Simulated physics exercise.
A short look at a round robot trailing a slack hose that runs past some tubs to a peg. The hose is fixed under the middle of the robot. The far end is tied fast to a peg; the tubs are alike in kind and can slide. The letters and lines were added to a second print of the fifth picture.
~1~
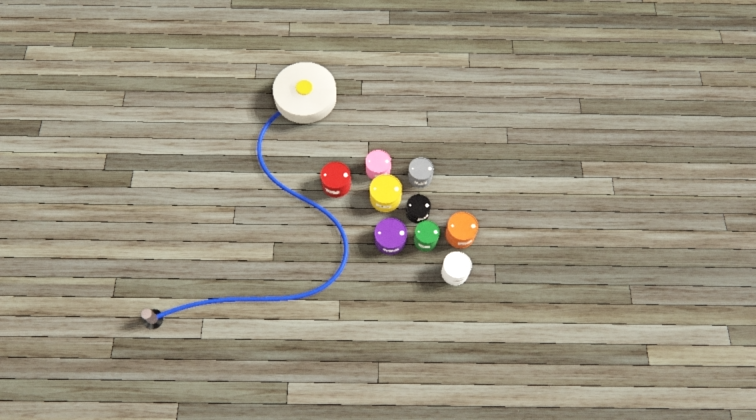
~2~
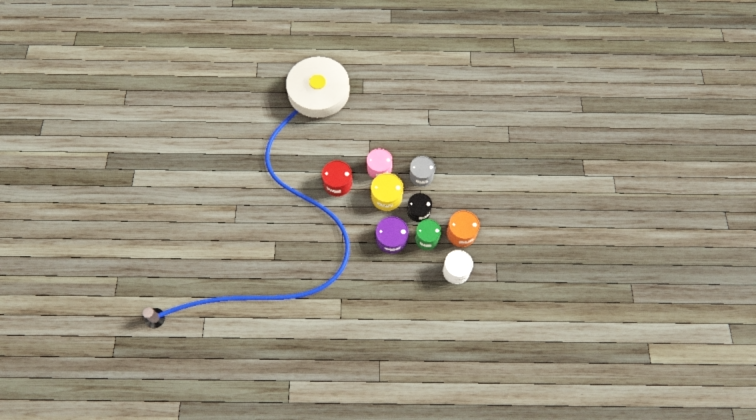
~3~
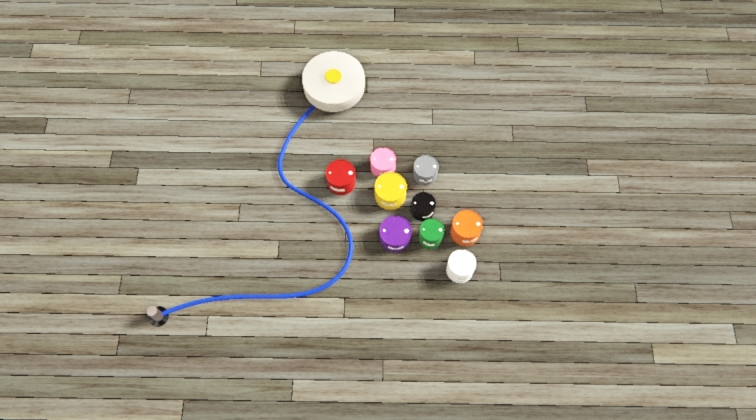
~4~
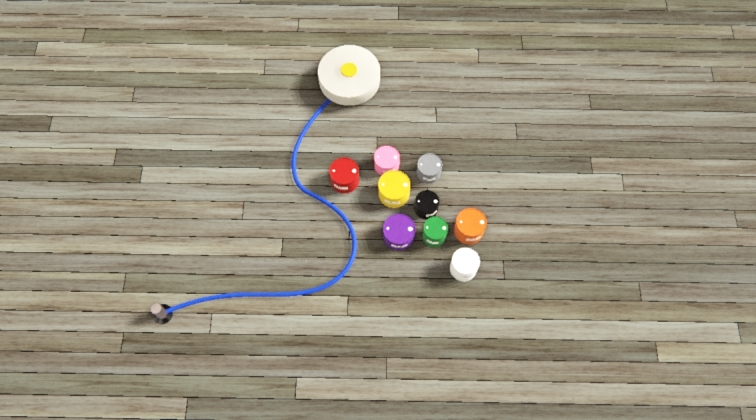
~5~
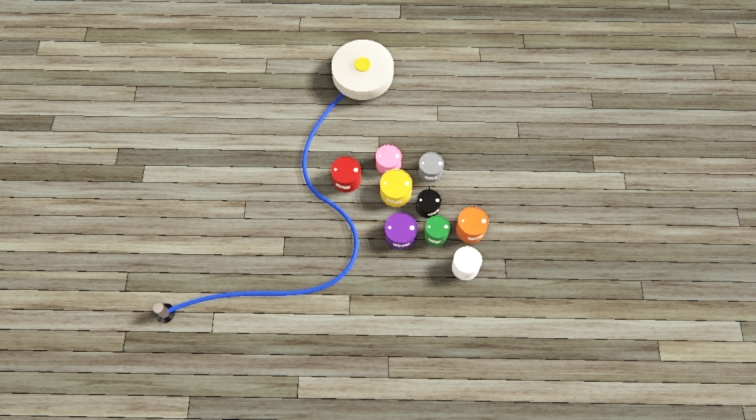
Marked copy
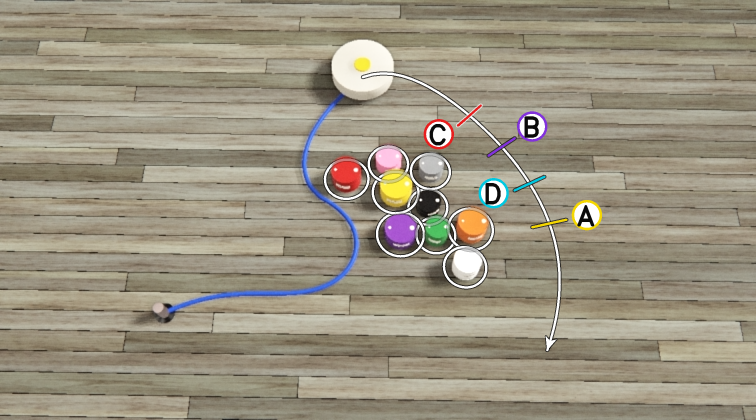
A round white robot slides right and slightly upward, trailing a blue cord past colourful tubs.
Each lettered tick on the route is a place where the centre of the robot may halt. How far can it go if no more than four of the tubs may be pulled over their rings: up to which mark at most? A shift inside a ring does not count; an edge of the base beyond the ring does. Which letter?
It can go as far as A.
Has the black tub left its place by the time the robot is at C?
By then, no.
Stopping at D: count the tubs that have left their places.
The count is none.
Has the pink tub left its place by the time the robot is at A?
Yes.
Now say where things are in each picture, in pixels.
The first picture shows white tub (456, 269); yellow tub (386, 193); grey tub (421, 173).
The second picture shows robot (318, 88); pink tub (380, 164).
The third picture shows robot (334, 83); peg (155, 314).
The fourth picture shows robot (349, 76); black tub (427, 205).
The fifth picture shows robot (363, 71); purple tub (401, 231); white tub (466, 264); yellow tub (396, 188).
On the copy, A at (549, 223); B at (502, 147); C at (469, 116); D at (530, 184); the route from (363, 77) via (518, 167) to (547, 350).
On A. First, robot (445, 90).
Then, robot (512, 151).
Finally, robot (552, 219); yellow tub (397, 195); grey tub (428, 181); pink tub (391, 170); red tub (353, 185); three over the rings.
By contrast, B is within the limit but short; C is within the limit but short; D is within the limit but short.
